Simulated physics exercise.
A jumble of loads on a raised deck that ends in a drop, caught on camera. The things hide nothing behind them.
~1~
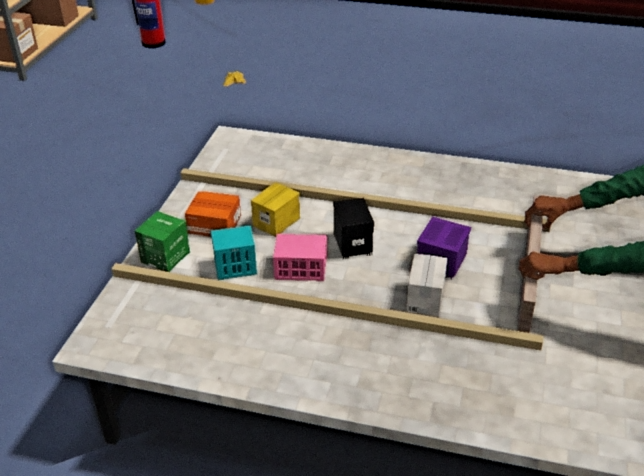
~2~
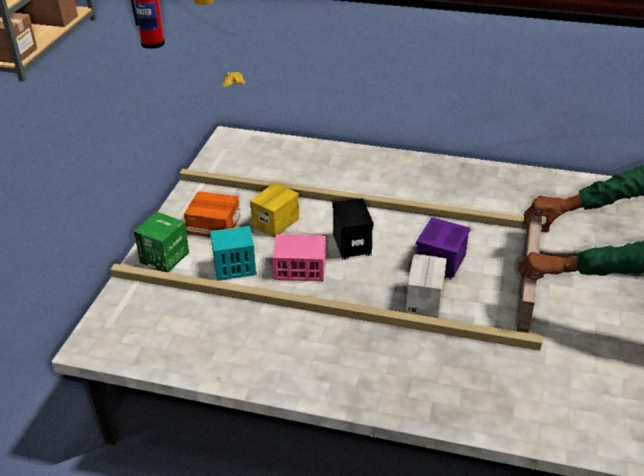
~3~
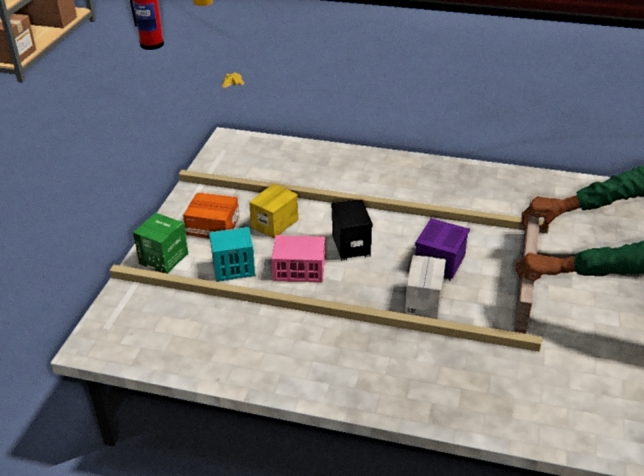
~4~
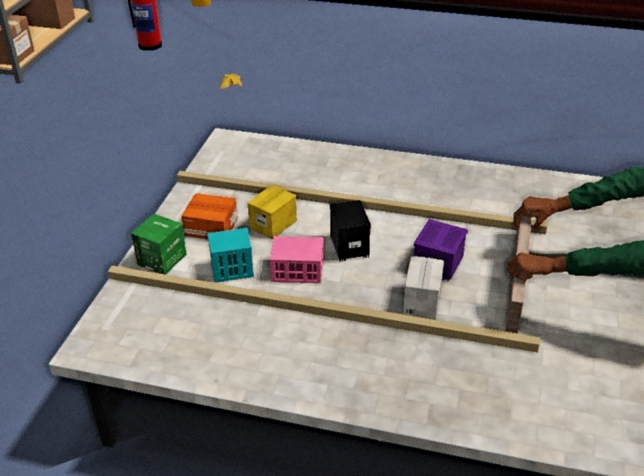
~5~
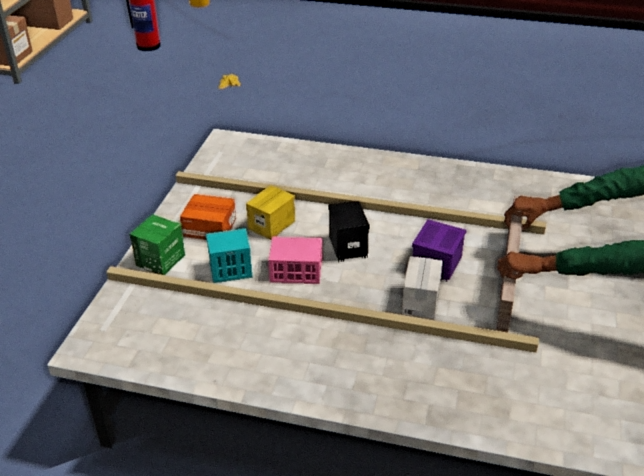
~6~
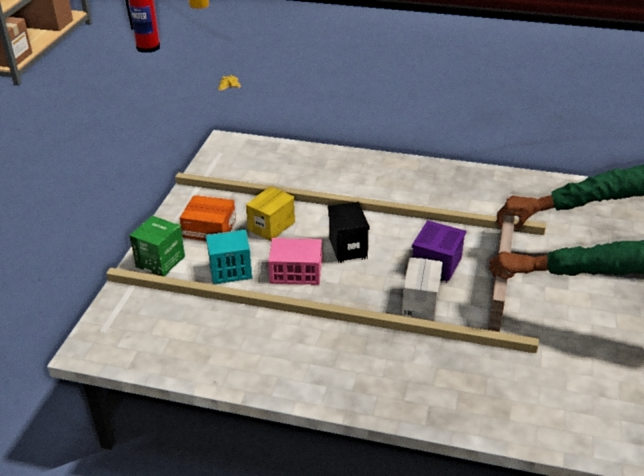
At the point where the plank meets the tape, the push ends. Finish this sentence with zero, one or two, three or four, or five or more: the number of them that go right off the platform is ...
The number of them that go right off the platform is five or more.
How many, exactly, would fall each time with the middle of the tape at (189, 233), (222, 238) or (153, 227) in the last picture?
In order, 6, 4 and 8.
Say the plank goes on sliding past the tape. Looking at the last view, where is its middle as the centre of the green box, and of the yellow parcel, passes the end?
Green box: (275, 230); yellow parcel: (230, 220).
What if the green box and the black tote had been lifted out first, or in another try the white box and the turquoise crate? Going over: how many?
Taking the two tries in turn, it comes to 3 and 4.
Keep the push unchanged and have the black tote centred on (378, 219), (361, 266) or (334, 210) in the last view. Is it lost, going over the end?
In turn it is safe; goes off the edge; is safe.
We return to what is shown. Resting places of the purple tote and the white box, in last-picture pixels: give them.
In the last picture the purple tote sits around (152, 211) and the white box around (133, 243).
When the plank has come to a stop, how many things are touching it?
Number: 2.
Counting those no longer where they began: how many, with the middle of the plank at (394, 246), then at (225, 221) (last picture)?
I count 3 first and 8 after.
Early on, none off yet; green box at rest near (158, 246); orange parcel at rest near (208, 219); turquoise crate at rest near (229, 257).
A while later, none off yet; green box moving near (154, 246); orange parcel travelled a little near (192, 218); turquoise crate travelled about its own width near (196, 251).
Further along, two off so far; green box down on the ground near (86, 334); orange parcel in the air near (118, 269); turquoise crate travelled well along near (117, 239).
Finally, the number that fall off is five or more; lost, black tote, pink crate, yellow parcel, turquoise crate, orange parcel and green box.
